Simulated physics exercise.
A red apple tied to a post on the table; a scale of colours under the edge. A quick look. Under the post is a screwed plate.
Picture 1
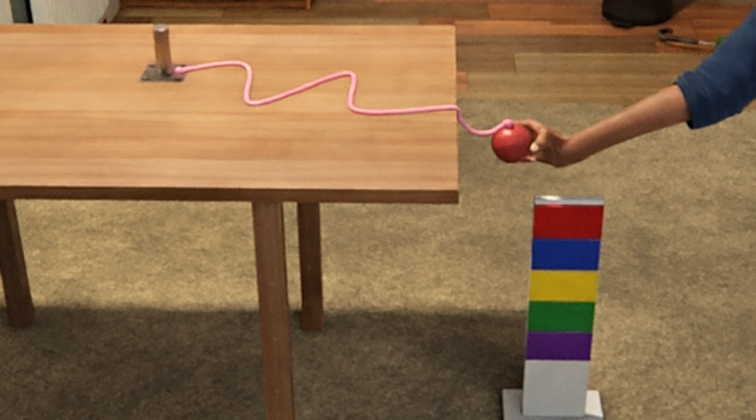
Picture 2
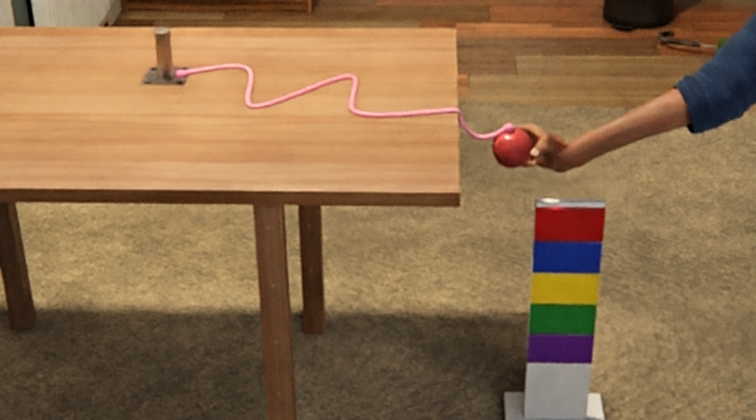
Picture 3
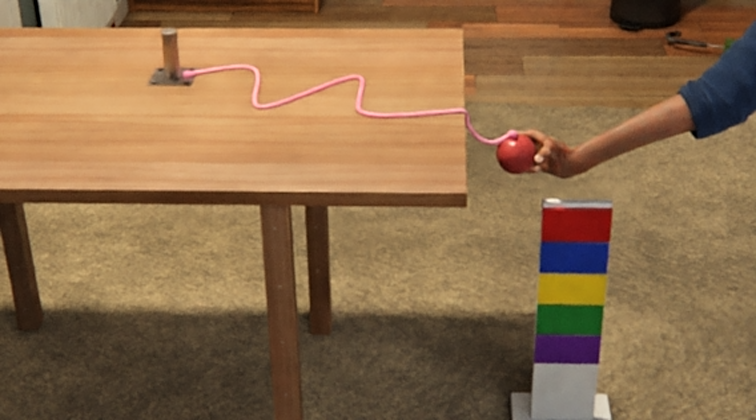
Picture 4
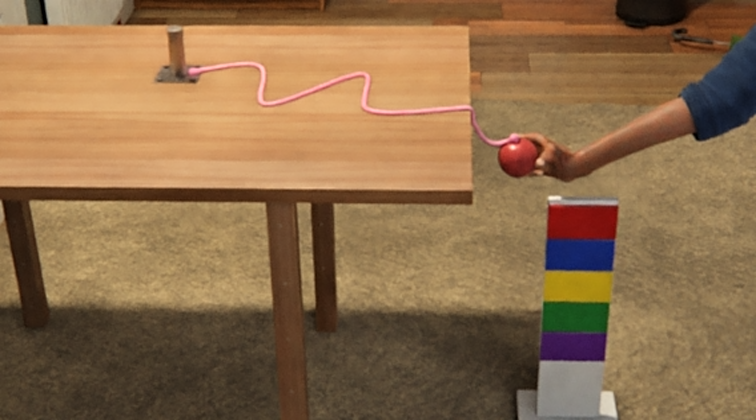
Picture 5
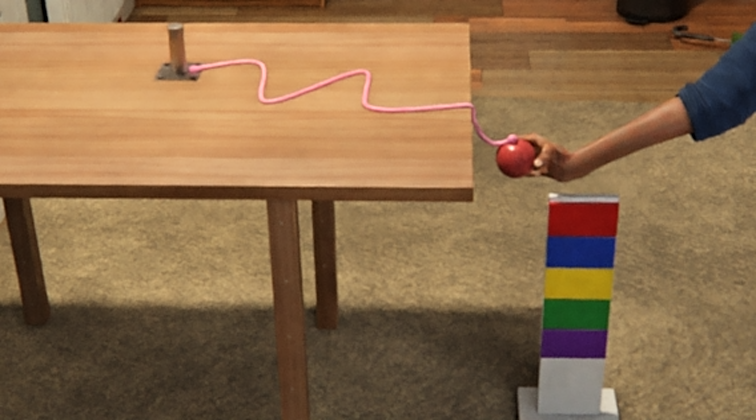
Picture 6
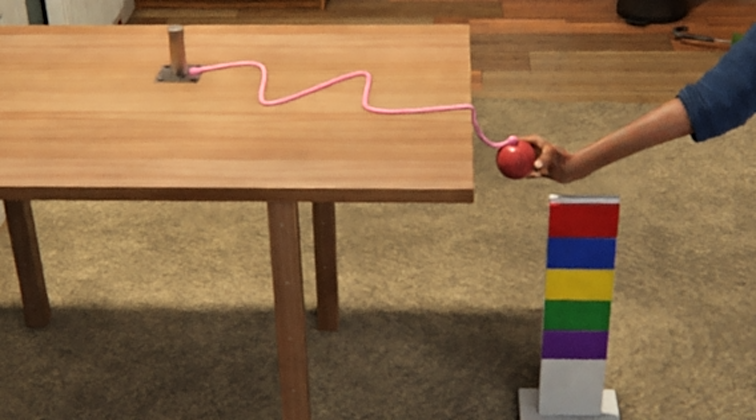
A hand and forearm in a blue sleeve reach in from the right, seen from slightly above, holding a round red object beside a wooden table over a brown carpet. A wavy pink cord runs across the tabletop from it to a small upright post, and a stand banded red, blue, yellow, green and purple over white is below. The hand lowers slightly while the view shifts a little, and little else moves.
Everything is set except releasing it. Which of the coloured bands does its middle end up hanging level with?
It ends up level with the purple band.
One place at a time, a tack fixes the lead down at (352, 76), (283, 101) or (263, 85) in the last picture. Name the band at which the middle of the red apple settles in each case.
In order: Blue; yellow; green.
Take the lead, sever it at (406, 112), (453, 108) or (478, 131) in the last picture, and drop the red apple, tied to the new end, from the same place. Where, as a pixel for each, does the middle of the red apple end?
In order, it comes to rest around (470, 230), (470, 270) and (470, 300).
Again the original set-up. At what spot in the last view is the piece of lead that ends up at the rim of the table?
Check around (367, 75) - that's where it is.
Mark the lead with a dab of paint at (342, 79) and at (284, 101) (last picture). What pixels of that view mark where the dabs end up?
(444, 95), then (370, 89).
Soon after, apple near (470, 332); level with purple.
After that, apple near (461, 331); level with purple.
In the end, apple near (466, 335); level with purple. Its middle rests at the purple band.
